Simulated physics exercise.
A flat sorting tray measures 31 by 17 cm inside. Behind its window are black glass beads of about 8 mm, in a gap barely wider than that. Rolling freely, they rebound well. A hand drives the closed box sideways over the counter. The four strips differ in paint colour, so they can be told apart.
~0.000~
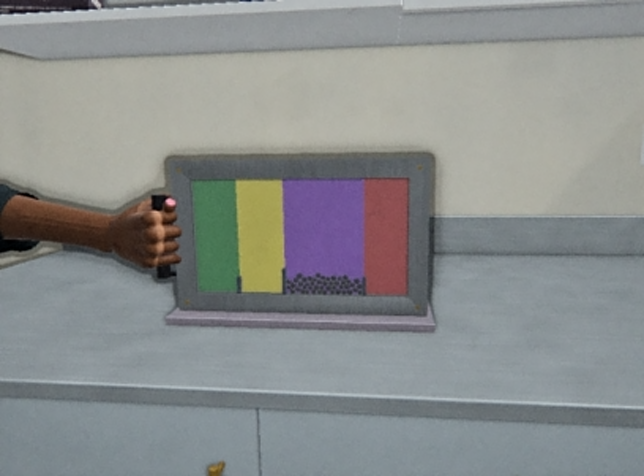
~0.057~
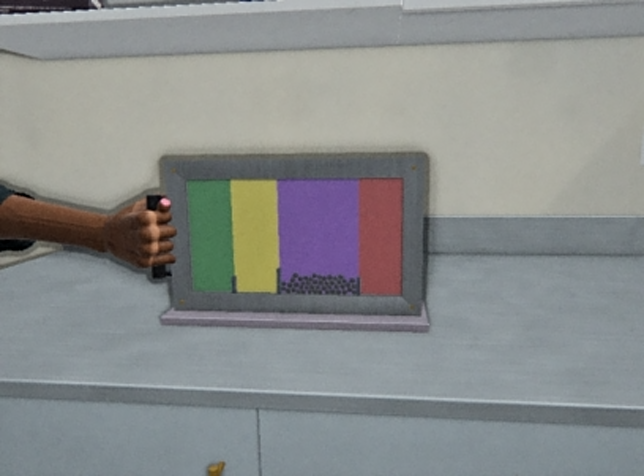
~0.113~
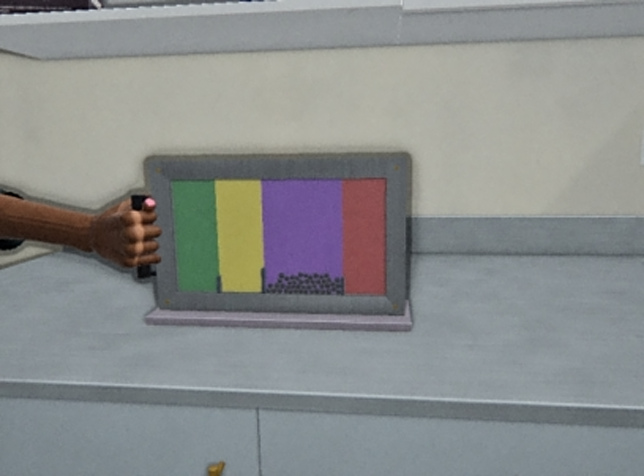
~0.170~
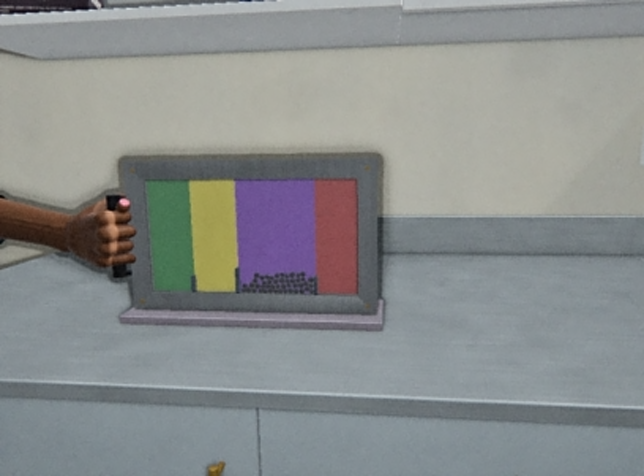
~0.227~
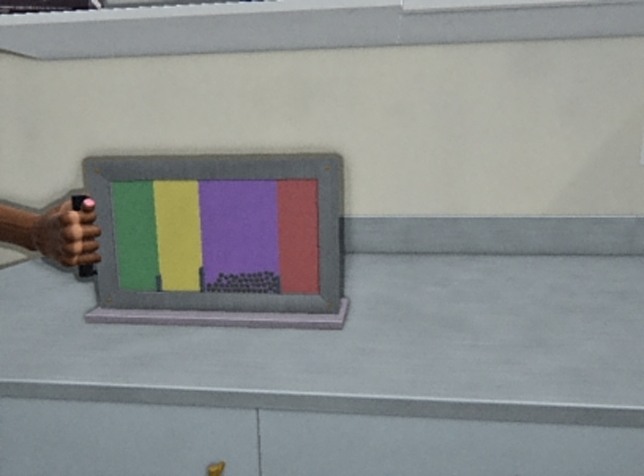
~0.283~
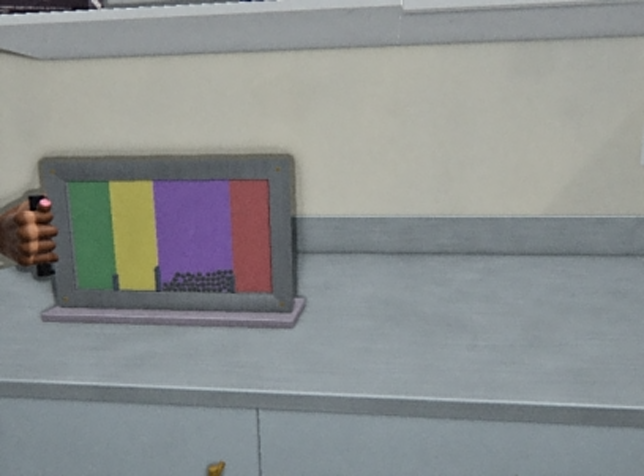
The clip opens on a hand gripping the left side of a grey-framed box with green, yellow, purple and red strips, small dark beads lying along the bottom of the purple one. The hand moves the box left across the grey counter, slightly at first, then farther, the beads staying within the purple strip.
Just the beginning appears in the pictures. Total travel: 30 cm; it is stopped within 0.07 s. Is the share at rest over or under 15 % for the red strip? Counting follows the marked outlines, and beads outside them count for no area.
For the red strip: Below 15 %.
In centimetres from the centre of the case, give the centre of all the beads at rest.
Offset approx. 2 cm right, 7 cm below.
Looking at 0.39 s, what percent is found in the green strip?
Share: Some 0 per cent.
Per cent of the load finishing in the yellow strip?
Close to 5 per cent of the load rests there.
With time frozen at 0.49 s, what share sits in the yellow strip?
About 10 percent of the load.
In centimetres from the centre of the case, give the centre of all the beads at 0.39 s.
Roughly 2 centimetres to the right and 7 centimetres below.
After 0.39 s, it is 30 cm to the left; the beads' middle is 2 cm right of and 7 cm below the centre; purple 100 %.
After 0.49 s, it is 30 cm to the left; the beads' middle is 2 cm right of and 7 cm below the centre; purple 90 %, yellow 10 %.
After 0.64 s, it is 30 cm to the left; the beads' middle is 2 cm right of and 7 cm below the centre; purple 90 %, yellow 10 %.
At rest by 1.8 s, it is 30 cm to the left; red 0 %, purple 90 %, green 0 %, yellow 5 %.
